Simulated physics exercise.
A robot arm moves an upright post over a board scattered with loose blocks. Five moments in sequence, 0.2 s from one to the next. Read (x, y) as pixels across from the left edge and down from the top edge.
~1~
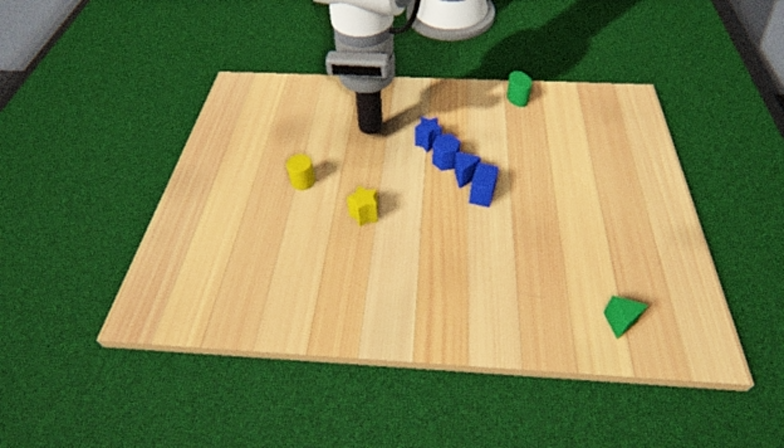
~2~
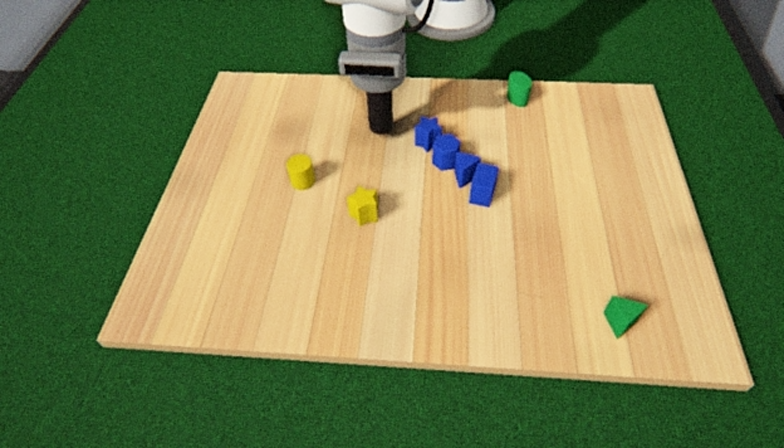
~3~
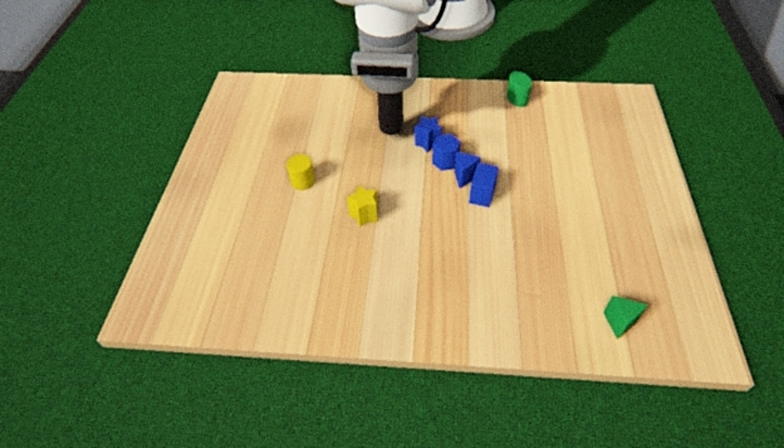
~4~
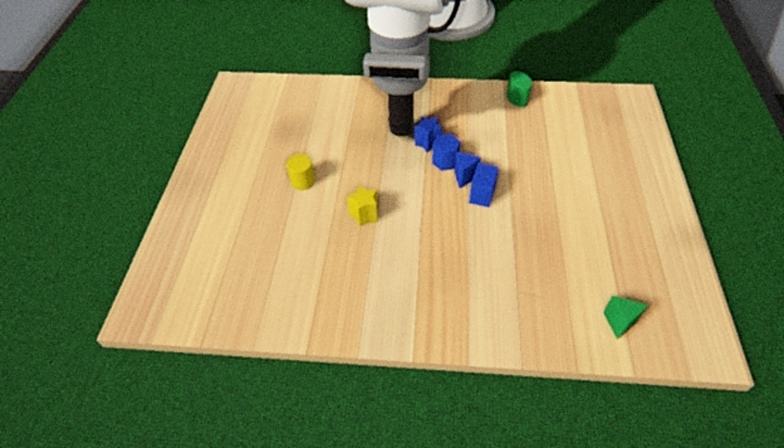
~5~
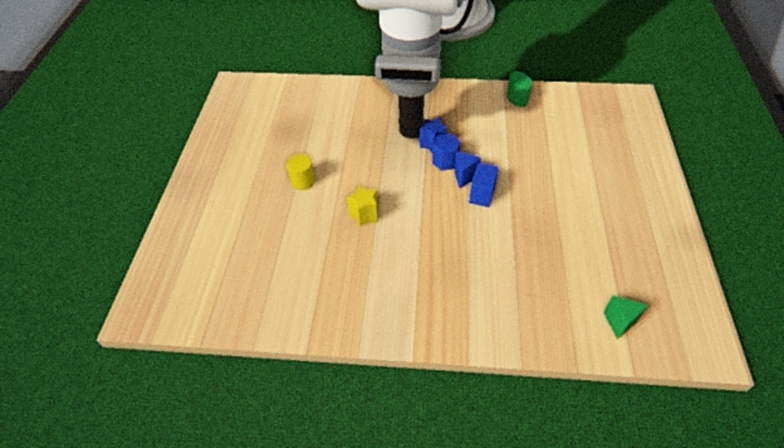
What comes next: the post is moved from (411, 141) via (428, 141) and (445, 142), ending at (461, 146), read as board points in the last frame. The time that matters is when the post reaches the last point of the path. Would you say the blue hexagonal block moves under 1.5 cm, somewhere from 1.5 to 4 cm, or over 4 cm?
Result: Under 1.5 cm.
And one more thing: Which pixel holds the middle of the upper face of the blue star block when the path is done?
Put as a pixel place, it's (485, 131).
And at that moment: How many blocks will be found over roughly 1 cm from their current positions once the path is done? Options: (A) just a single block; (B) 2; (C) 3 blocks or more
It's A.
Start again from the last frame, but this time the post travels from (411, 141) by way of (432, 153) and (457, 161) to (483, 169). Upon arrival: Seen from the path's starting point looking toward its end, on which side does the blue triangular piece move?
Sideways, to the right.
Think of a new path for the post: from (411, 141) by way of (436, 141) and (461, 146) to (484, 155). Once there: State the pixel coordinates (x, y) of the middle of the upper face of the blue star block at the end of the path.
It is at (510, 138).
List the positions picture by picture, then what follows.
The first frame shows tip of the post at (371, 127), middles of tops, blue star block at (429, 124), blue hexagonal block at (447, 142), blue triangular piece at (467, 159).
The second frame shows post at (381, 127), nothing pushed.
The third frame shows post at (391, 128), nothing pushed.
The fourth frame shows post at (401, 129), nothing pushed.
The fifth frame shows post at (411, 131), blue star block at (433, 125), blue hexagonal block at (447, 142), blue triangular piece at (467, 159).
What follows on the original path. Halfway along, post at (438, 132); blue star block at (460, 126); blue hexagonal block at (449, 144), turned 15° clockwise.
At the end, post at (462, 137); blue star block at (485, 131); blue hexagonal block at (449, 144), turned 15° clockwise; blue triangular piece unmoved.
